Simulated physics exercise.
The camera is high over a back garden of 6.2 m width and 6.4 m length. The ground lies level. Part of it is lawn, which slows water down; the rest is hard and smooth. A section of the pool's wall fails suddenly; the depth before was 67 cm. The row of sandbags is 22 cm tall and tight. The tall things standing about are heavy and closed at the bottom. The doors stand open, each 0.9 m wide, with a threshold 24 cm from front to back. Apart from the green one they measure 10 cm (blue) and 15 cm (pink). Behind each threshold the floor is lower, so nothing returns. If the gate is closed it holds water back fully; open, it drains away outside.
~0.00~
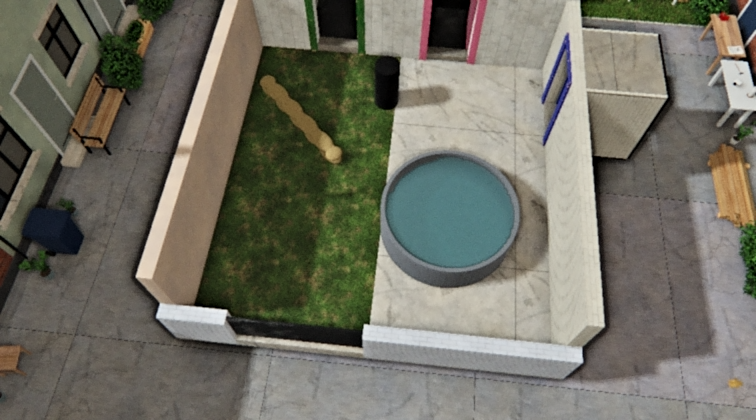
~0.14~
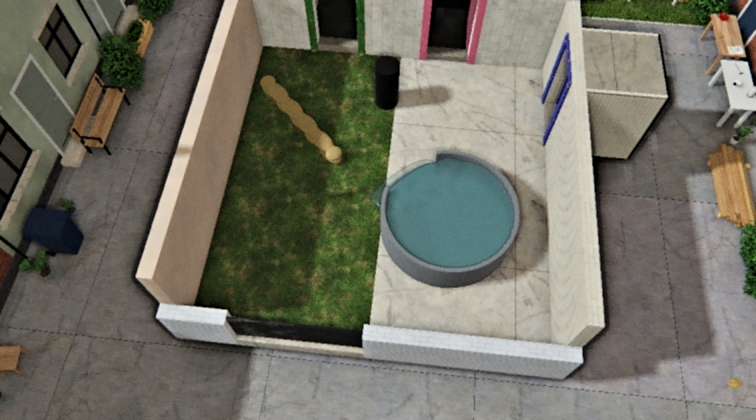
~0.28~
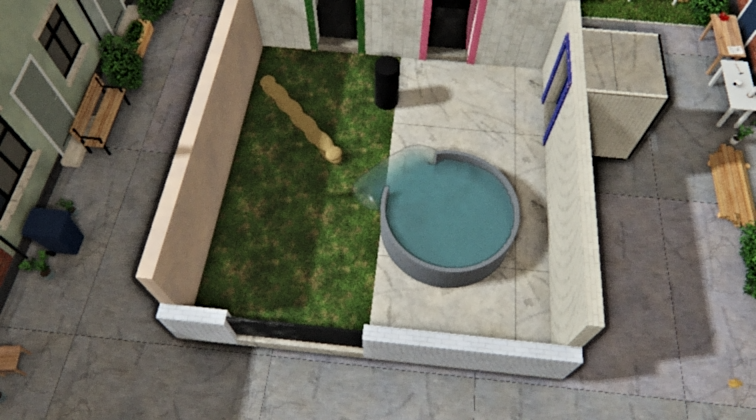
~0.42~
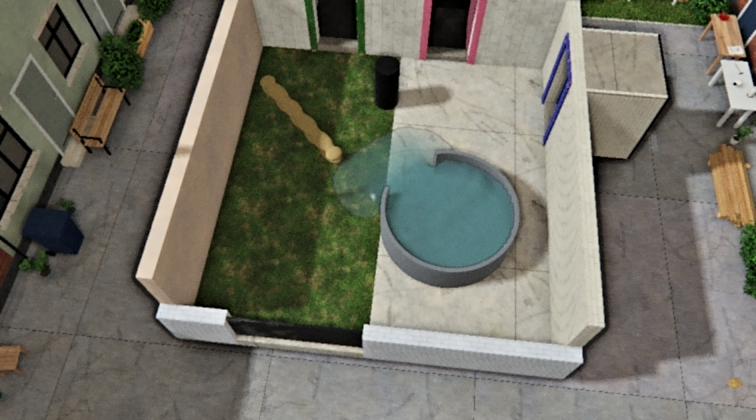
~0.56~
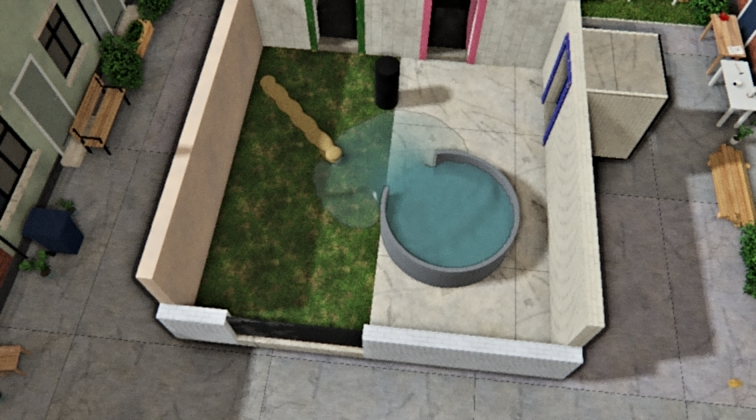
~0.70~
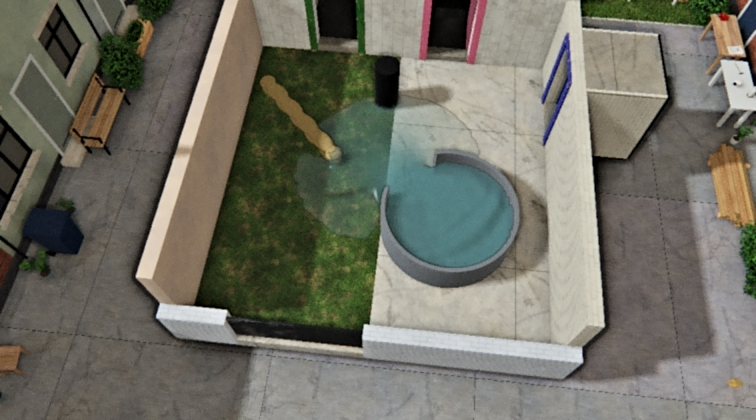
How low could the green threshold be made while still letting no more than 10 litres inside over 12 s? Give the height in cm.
At least 18.5 cm or so.
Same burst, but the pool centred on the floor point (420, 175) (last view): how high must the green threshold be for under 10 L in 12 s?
Then roughly 23 cm.
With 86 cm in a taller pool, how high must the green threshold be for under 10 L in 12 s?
Then roughly 25 cm.
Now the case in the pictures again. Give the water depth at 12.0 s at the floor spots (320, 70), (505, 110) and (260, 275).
About 7, 9 and 6 cm.
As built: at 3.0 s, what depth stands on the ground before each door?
Depths in cm: Blue 0, green 20, pink 16.
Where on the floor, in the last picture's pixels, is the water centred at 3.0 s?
Around (384, 158).
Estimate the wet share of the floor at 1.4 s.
Some 30 per cent of it.
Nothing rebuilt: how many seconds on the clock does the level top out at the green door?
At about 2.8 s.
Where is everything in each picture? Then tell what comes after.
The first frame shows still water, 67 cm deep, in the pool at (450, 210); the green door at (336, 18) is dry.
In the second frame, the front is at (374, 195), 0.4 m from the gap on the far side; 0.3 m2 of floor is wet, 67 cm left at the back.
In the third frame, the front is at (361, 183), 0.7 m from the gap on the far side; 1.1 m2 of floor is wet, 67 cm left at the back.
In the fourth frame, water pours out on the far side and has run 1.2 m, to (345, 166); about 7 cm deep outside, 67 cm at the back.
In the fifth frame, the gap is on the far side, the front 1.7 m out at (336, 143); the back of the pool holds 67 cm.
In the sixth frame, the front is at (322, 127), 2.2 m from the gap on the far side; 5.8 m2 of floor is wet, 63 cm left at the back; 1.5 m in a straight line remain to the green door at (336, 18).
After 1.4 s water covers 30 % of the floor, deepest (33 cm) near (394, 112); it has not reached the green door.
After 3.0 s water covers 50 % of the floor, deepest (32 cm) near (271, 49); 20 cm at the green door, 3 litres in over its 18 cm threshold.
After 12.0 s water covers 95 % of the floor, deepest (12 cm) near (543, 192); 7 cm at the green door, 11 litres in over its 18 cm threshold.
At the green door as built, the water arrived by 1.9 s and peaked near 21 cm at 2.8 s.
With a threshold of 15 cm, 40 litres would have come in within the 12 s; with 20 cm, 3 litres. So under 10 litres takes about 18.5 cm.
